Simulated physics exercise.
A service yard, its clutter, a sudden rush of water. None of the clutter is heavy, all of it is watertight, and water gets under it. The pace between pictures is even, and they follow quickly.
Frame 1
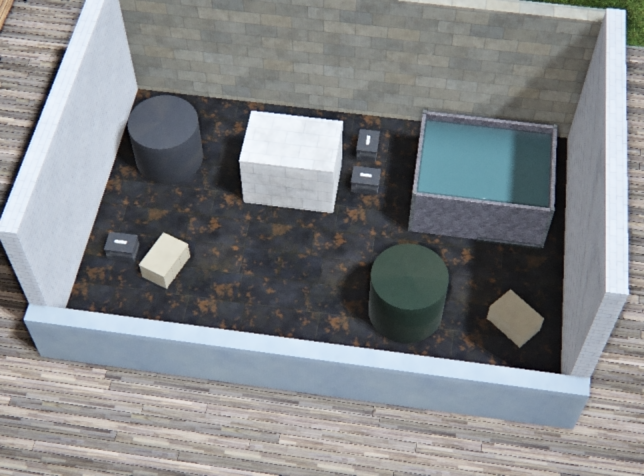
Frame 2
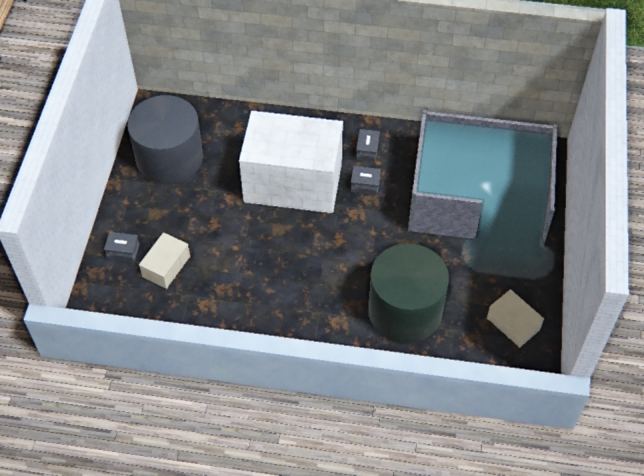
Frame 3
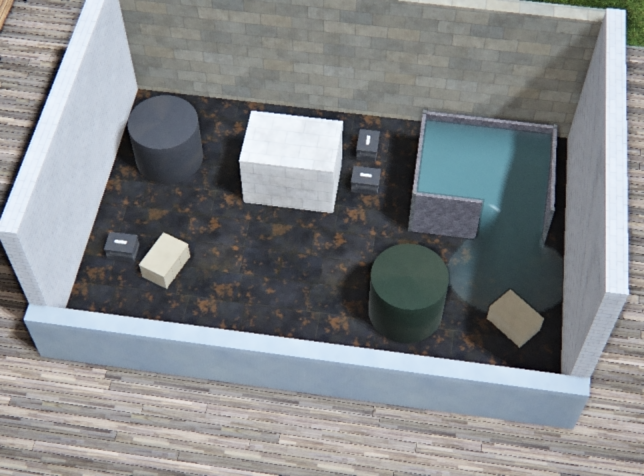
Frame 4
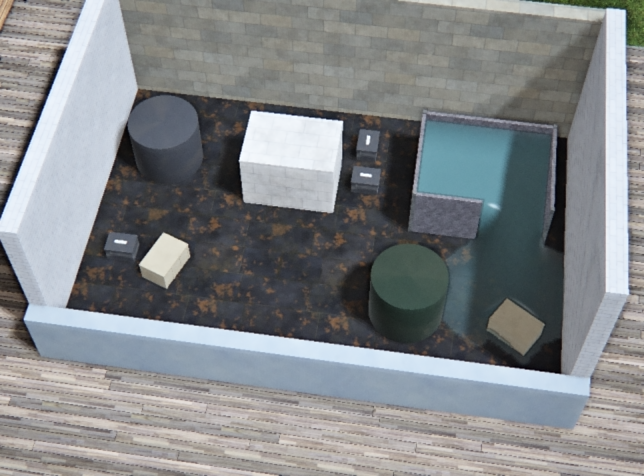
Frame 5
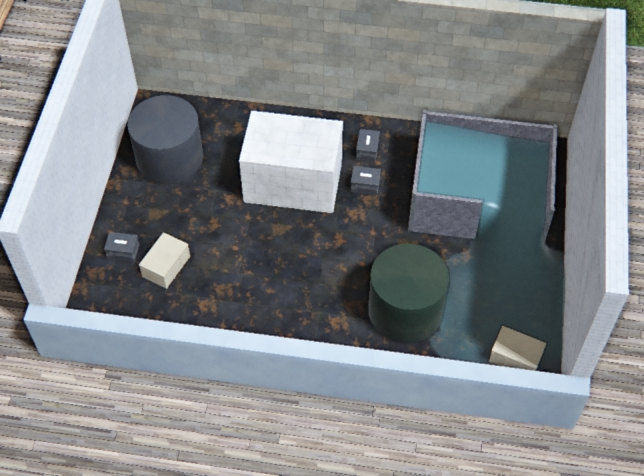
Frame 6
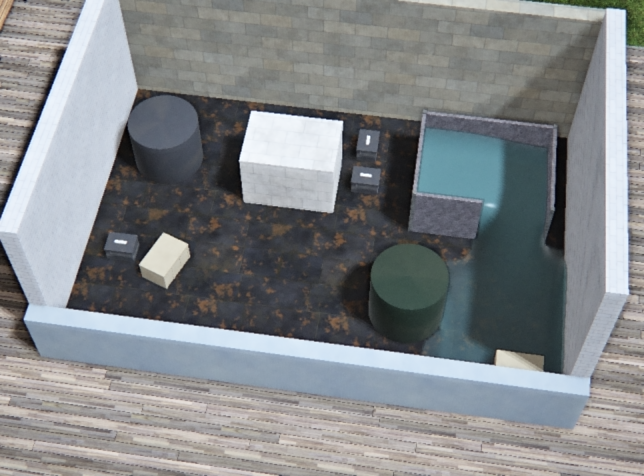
A walled yard with a dark, rust-flecked floor is seen from a fixed, high angle, with wood-look planking outside. A grey cylinder, a white block, small dark boxes and a cream box sit left and centre, with a green cylinder and tan crate right, below a water-filled tank. The tank's front opens, water spreads across the floor, and the crate slides to the front wall while everything else stays put.
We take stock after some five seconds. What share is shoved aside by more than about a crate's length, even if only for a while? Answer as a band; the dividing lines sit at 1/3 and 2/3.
1/3 to 2/3.
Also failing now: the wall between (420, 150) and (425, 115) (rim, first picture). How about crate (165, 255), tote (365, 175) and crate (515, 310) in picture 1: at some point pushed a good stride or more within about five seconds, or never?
Order as asked: Sent that far; sent that far; not sent that far.
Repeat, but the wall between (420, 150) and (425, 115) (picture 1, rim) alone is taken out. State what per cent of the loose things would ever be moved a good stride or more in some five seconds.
By my reckoning, around 80 percent.
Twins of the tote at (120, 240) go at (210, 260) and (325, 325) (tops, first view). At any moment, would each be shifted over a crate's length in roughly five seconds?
Copy 1: Passed the mark. Copy 2: Passed the mark.
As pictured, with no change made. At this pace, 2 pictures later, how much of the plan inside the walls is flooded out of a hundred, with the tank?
25 %, give or take.
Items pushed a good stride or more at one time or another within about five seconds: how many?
That works out to 3.
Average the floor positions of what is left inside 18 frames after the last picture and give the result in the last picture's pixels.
Mean floor position: Approx. (238, 216) px, last view.
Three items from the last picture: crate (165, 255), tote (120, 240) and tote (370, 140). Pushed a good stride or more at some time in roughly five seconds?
Object by object as listed: Travels that far, travels that far and falls short.
A moment on, 1 of 5 are well off their spots; 1 afloat.
Next, 1 of 5 are well off their spots; 1 afloat.
Later, 2 of 5 are well off their spots; 1 afloat.
In the end, 3 of 5 are well off their spots, and 3 have been at some point; 3 afloat.
